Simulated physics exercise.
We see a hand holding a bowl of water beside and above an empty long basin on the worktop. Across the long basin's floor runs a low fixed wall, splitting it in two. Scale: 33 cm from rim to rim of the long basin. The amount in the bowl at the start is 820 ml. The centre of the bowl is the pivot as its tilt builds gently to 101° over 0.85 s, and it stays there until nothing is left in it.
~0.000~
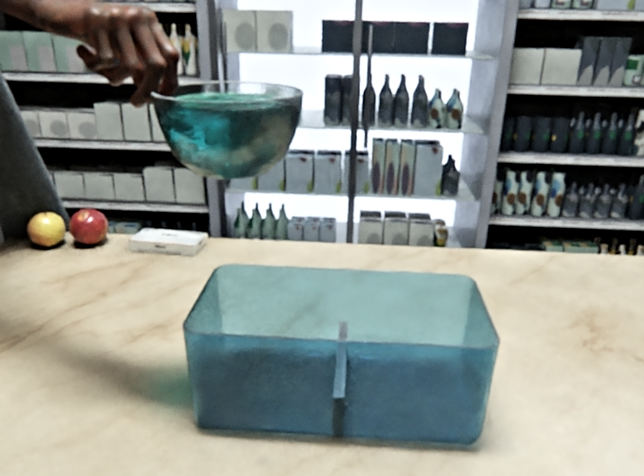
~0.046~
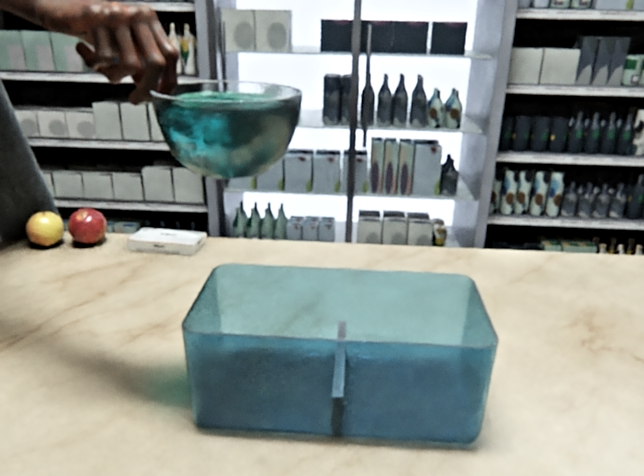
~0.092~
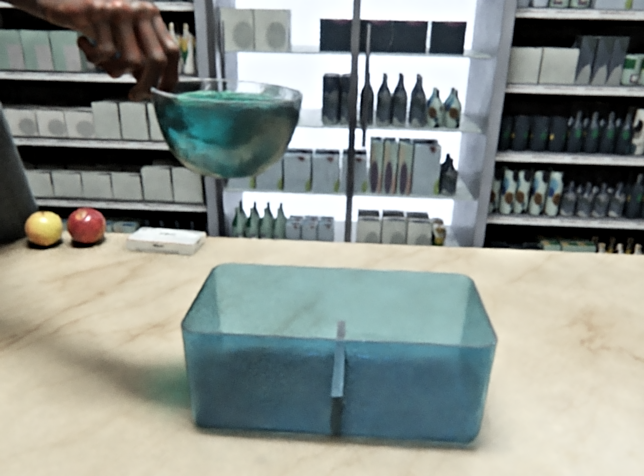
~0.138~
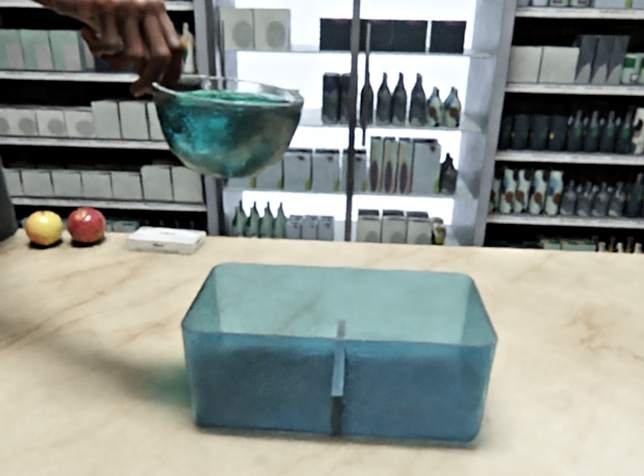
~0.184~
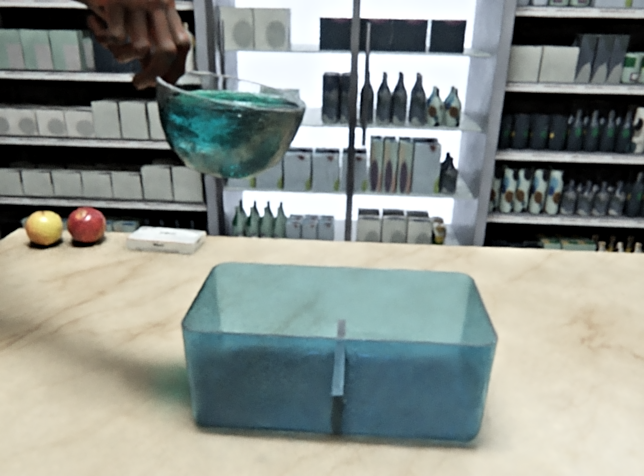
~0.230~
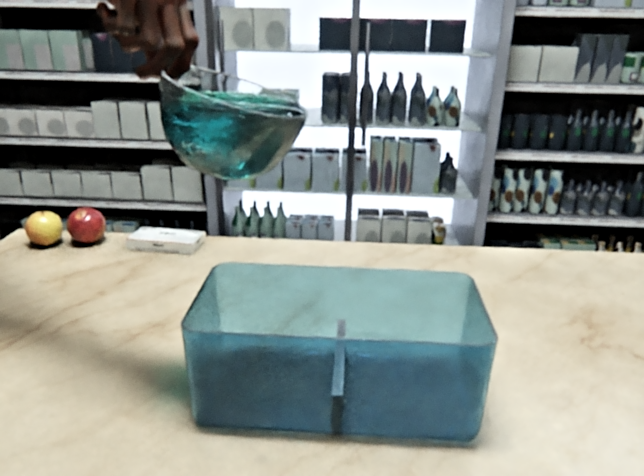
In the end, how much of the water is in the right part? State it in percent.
Roughly 78 percent is in the right part.
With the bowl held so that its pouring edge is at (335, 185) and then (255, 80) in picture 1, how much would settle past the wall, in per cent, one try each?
90 per cent first, 40 per cent second.
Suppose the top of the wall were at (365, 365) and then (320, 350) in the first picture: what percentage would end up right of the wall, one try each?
I'd say 55 percent on the first go, 95 percent on the next.
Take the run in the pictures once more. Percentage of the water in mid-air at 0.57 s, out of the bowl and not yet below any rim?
It comes to about 46 percent.
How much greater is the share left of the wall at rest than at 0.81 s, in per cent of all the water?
It comes to some 12 per cent.
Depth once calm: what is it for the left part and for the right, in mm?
Once settled, the left stands around 6 mm and the right around 26 mm.
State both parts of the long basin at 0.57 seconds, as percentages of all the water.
Around 1 on the left and around 12 on the right.
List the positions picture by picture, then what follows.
In the first picture, it leans 0°; its right rim is at (302, 95); the water meets the walls at (163, 101) and (299, 104); the long basin's rim runs from (201, 295) to (486, 309); the wall's top is at (341, 356).
In the second picture, it leans 1°; its right rim is at (301, 95); the water meets the walls at (162, 99) and (298, 104).
In the third picture, it leans 3°; its right rim is at (301, 98); the water meets the walls at (163, 98) and (299, 105).
In the fourth picture, it leans 6°; its right rim is at (303, 102); the water meets the walls at (164, 96) and (300, 106).
In the fifth picture, it leans 11°; its right rim is at (305, 108); the water meets the walls at (166, 96) and (302, 107).
In the sixth picture, it leans 17°; its right rim is at (306, 116); the water meets the walls at (168, 99) and (306, 110); 1 per cent is over the edge.
Then, 0.57 s in, the tilt is 76° and 41 per cent is still to pour, 1 is left of the wall and 11 right of it.
Then, 0.81 s in, the tilt is 100° and 3 per cent is still to pour, 9 is left of the wall and 74 right of it.
Then, 1.07 s in, the tilt is 101° and 0 per cent is still to pour, 21 is left of the wall and 78 right of it.
Then, 1.35 s in, the tilt is 101° and 0 per cent is still to pour, 21 is left of the wall and 78 right of it.
Finally, 21 per cent lies left of the wall, 78 right of it and 1 outside.
